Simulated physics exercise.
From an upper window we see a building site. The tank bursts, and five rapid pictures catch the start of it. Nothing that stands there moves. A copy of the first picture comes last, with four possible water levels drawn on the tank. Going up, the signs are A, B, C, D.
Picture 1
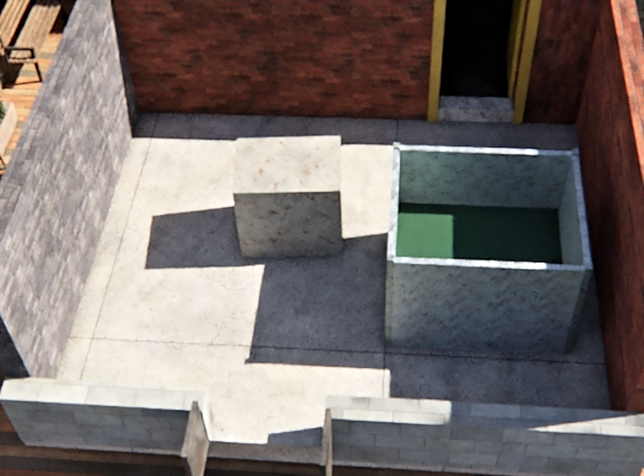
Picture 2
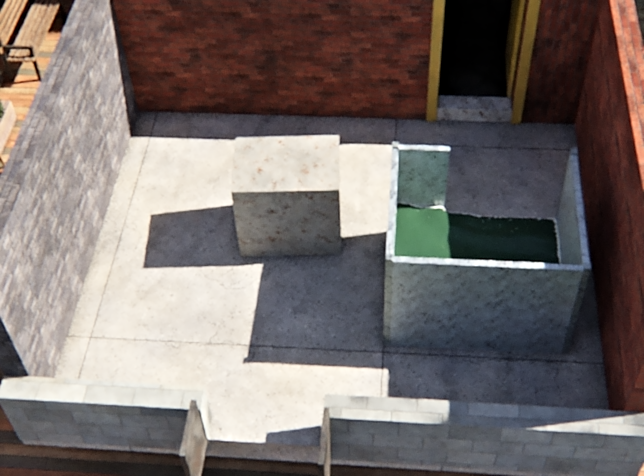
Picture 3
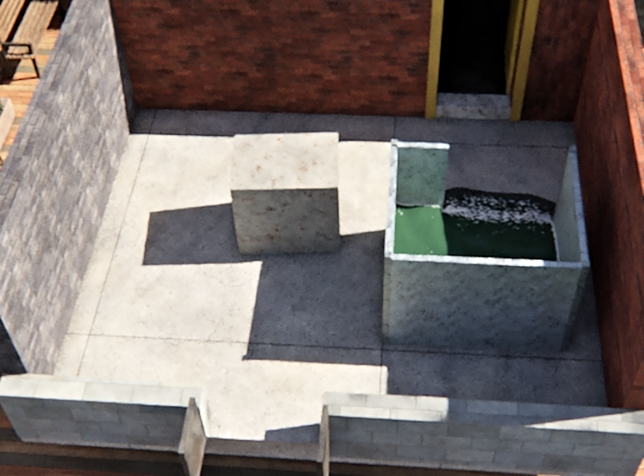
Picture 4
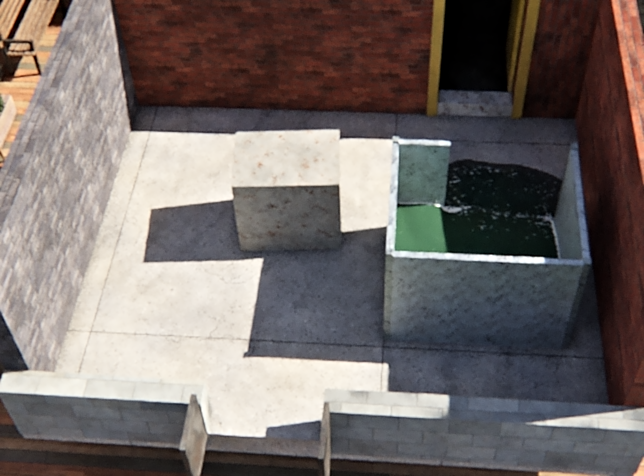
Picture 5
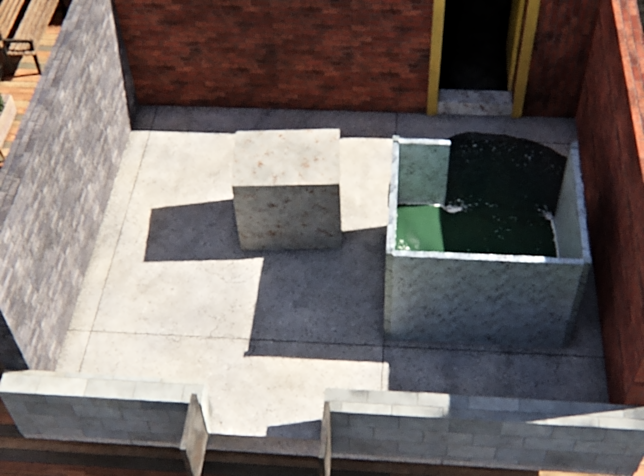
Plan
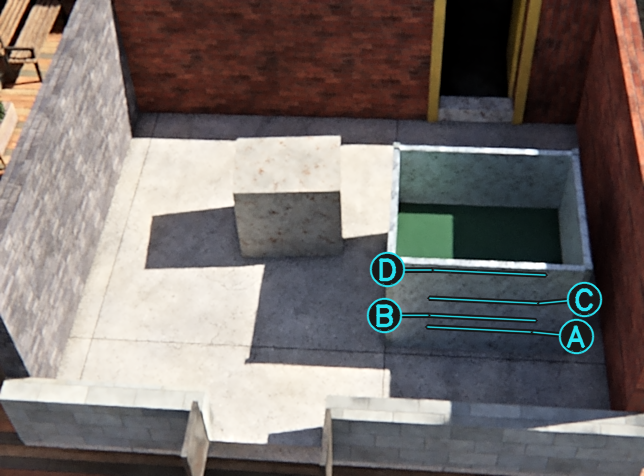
Green water pouring out through the broken back wall of a pale tank, spreading dark across the ground behind it in a walled yard.
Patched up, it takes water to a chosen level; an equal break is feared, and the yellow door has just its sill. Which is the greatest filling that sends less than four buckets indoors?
Choose A.
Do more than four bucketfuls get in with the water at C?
Yes, that goes wrong.
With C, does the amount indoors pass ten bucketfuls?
Yes, clearly.
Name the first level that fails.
That would be B.
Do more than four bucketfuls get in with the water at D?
Yes, it does.
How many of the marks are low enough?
One.
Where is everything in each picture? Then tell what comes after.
Water in the tank at rest, its middle at (480, 256); foot of the yellow doorway at (474, 122); open gate at (266, 388).
Water covers 1 % of the ground, its front hidden from here.
Water covers 4 % of the ground, its front hidden from here.
Water covers 8 % of the ground, its front hidden from here.
Water covers 13 % of the ground, its front hidden from here.
On the marked copy, A at (479, 329); B at (481, 317); C at (484, 300); D at (488, 272); from the bottom up A, B, C, D.
For level A, a splash gets over, under a bucket.
For level B, about 8 bucketfuls get in.
For level C, dozens of bucketfuls pour in.
For level D, dozens of bucketfuls pour in.
